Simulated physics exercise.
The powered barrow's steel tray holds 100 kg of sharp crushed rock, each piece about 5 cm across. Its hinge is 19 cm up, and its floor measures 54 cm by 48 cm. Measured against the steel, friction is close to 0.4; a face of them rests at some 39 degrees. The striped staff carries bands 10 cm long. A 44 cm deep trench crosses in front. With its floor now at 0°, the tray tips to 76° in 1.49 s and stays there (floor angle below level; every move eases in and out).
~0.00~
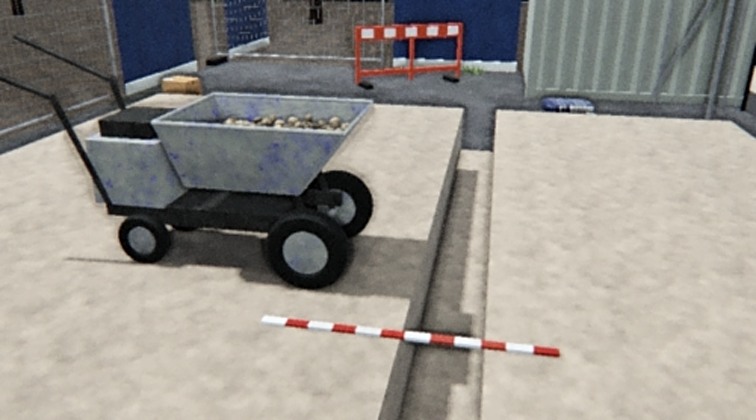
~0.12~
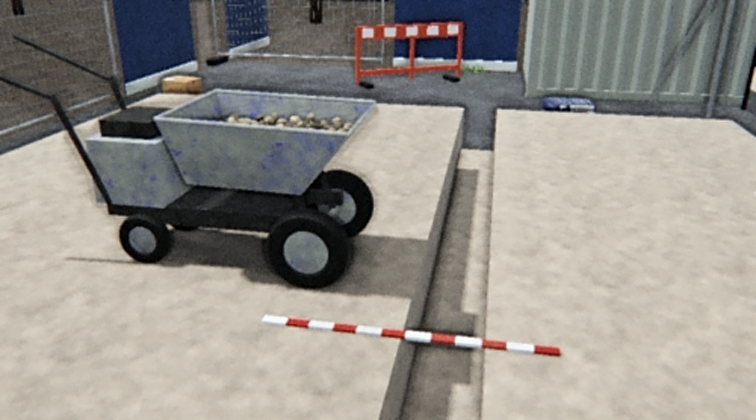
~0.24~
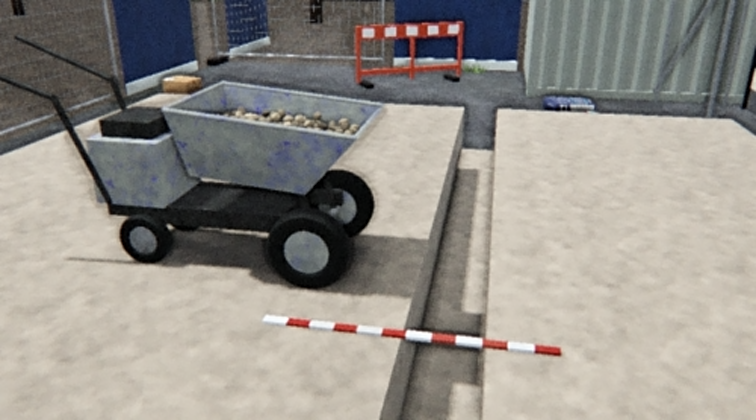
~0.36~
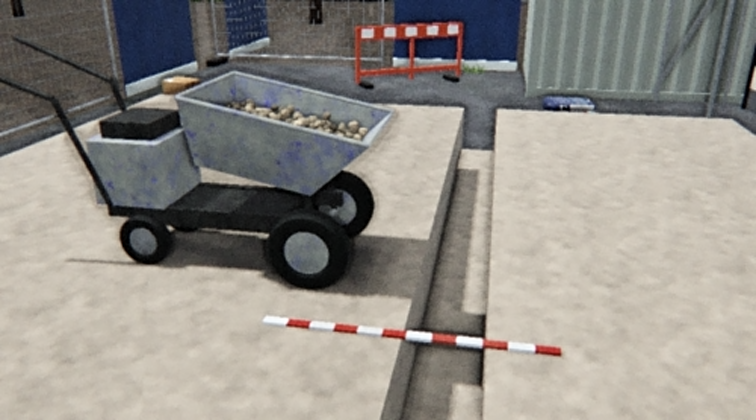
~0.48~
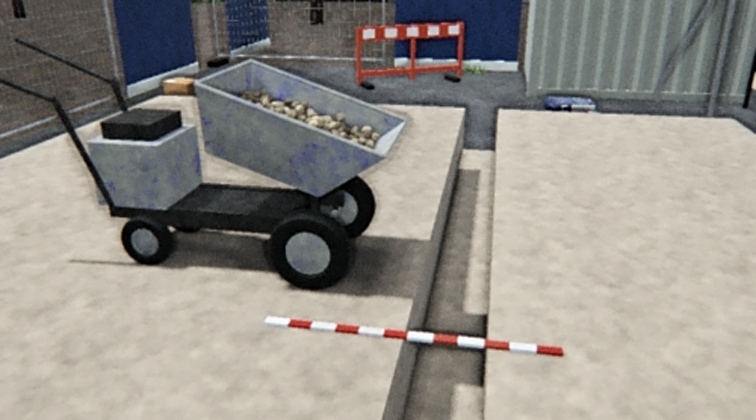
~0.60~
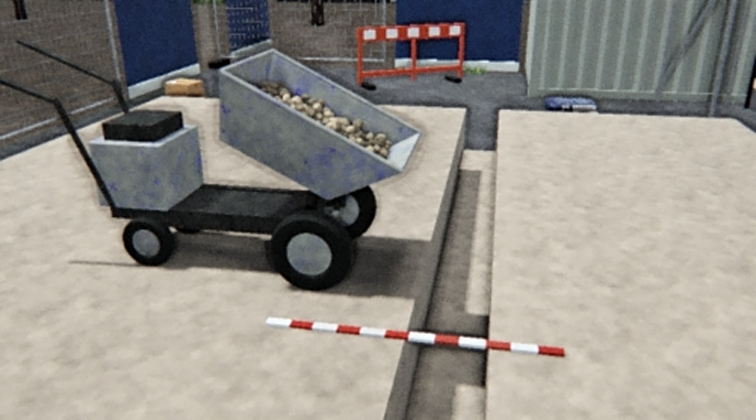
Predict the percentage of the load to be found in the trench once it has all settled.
Roughly 88 percent of the load ends up there.
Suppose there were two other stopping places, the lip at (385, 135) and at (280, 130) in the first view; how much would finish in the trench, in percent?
Roughly 25 percent for the first, and 65 percent for the second.
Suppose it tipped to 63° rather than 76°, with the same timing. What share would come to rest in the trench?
Roughly 35%.
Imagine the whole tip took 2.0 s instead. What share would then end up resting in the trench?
That would give about 90 percent.
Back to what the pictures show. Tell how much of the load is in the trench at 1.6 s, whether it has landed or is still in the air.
Close to 25 per cent at that time.
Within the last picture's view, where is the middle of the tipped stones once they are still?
Around (466, 334).
After 1.1 s the floor is at 64°; 100 % in the tray; the foremost stones are at (430, 211).
After 1.6 s the floor is at 76°; 69 % in the tray, 27 % in the trench, 4 % past the trench; the foremost stones are at (527, 280).
After 1.9 s the floor is at 76°; 33 % in the tray, 54 % in the trench, 13 % past the trench; the foremost stones are at (597, 273).
After 3.9 s the floor is at 76°; 0 % in the tray, 88 % in the trench, 12 % past the trench; the foremost stones are at (616, 277).
